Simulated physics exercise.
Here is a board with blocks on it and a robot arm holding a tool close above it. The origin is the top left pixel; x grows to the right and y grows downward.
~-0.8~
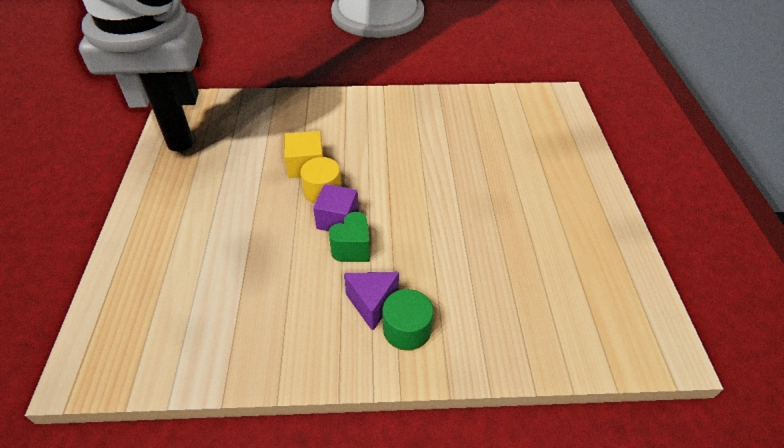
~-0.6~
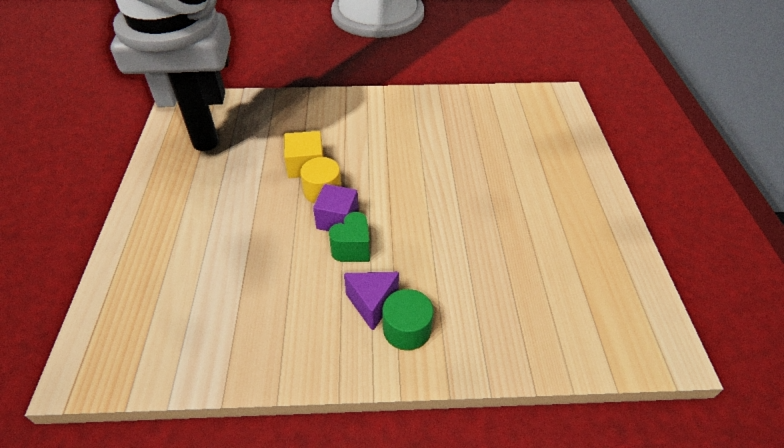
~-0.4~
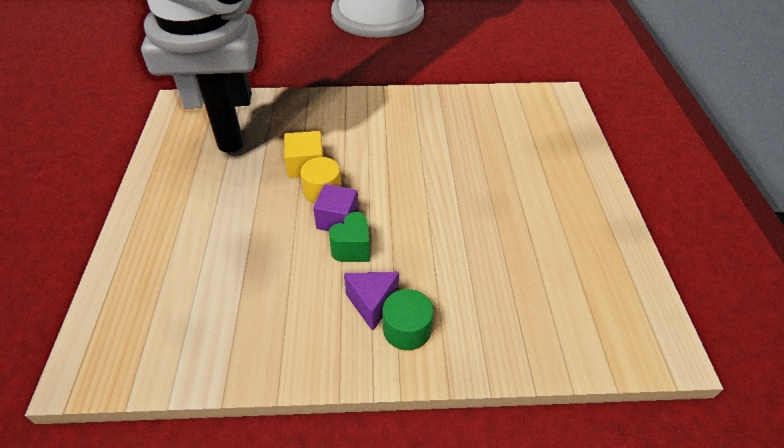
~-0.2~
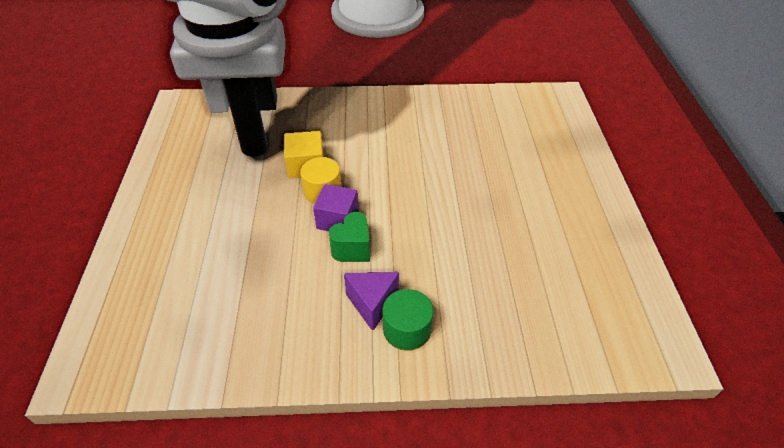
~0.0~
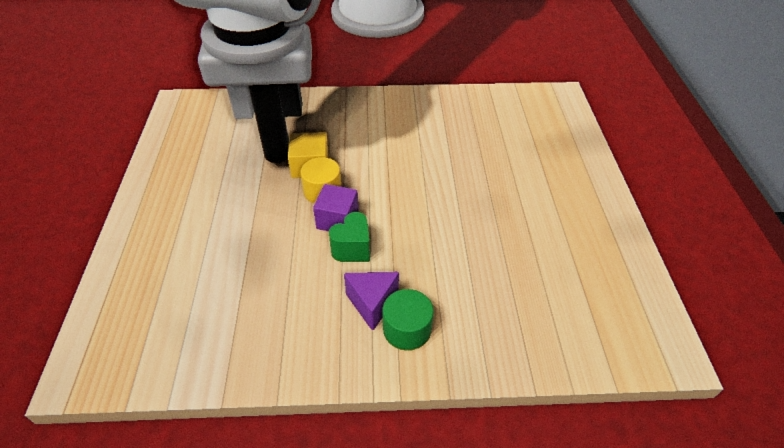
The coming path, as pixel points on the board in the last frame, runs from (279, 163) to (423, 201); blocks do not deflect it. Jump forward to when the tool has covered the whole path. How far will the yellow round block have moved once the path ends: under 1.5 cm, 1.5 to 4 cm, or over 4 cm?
The move is medium, 1.5 to 4 cm.
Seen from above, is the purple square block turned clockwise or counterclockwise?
The block turns counter-clockwise.
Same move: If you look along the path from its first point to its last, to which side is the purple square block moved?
Right-hand side.
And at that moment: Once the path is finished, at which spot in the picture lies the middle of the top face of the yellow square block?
In the picture, that point is around (364, 140).
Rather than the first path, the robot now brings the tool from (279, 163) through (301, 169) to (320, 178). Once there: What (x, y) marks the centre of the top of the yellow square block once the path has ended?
The answer is (345, 144).
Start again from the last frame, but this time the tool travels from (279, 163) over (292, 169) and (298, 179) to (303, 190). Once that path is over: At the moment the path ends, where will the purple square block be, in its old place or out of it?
It is moved off its spot.
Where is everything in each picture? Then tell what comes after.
Tool's lower end (181, 144); yellow square block (303, 143); yellow round block (320, 169); purple square block (336, 198); green heart-shaped block (351, 228), in the first picture.
Tool (206, 143); blocks still, in the second picture.
Tool (231, 144); blocks still, in the third picture.
Tool (255, 148); blocks still, in the fourth picture.
Tool (278, 155); yellow square block (307, 144); yellow round block (320, 169); purple square block (336, 198); green heart-shaped block (351, 228), in the fifth picture.
The first path, step by step. One third of the way, tool (325, 167); yellow square block (351, 142), turned 30° anticlockwise; yellow round block (326, 177); purple square block (335, 203), turned 15° anticlockwise; green heart-shaped block (354, 230).
Two thirds of the way, tool (374, 180); yellow square block (364, 140), turned 60° anticlockwise; yellow round block (330, 181); purple square block (333, 209), turned 35° anticlockwise; green heart-shaped block (355, 231), turned 15° clockwise.
At the end, tool (424, 193); yellow square block (364, 140), turned 60° anticlockwise; yellow round block (330, 181); purple square block (333, 209), turned 35° anticlockwise; green heart-shaped block (355, 231), turned 15° clockwise.
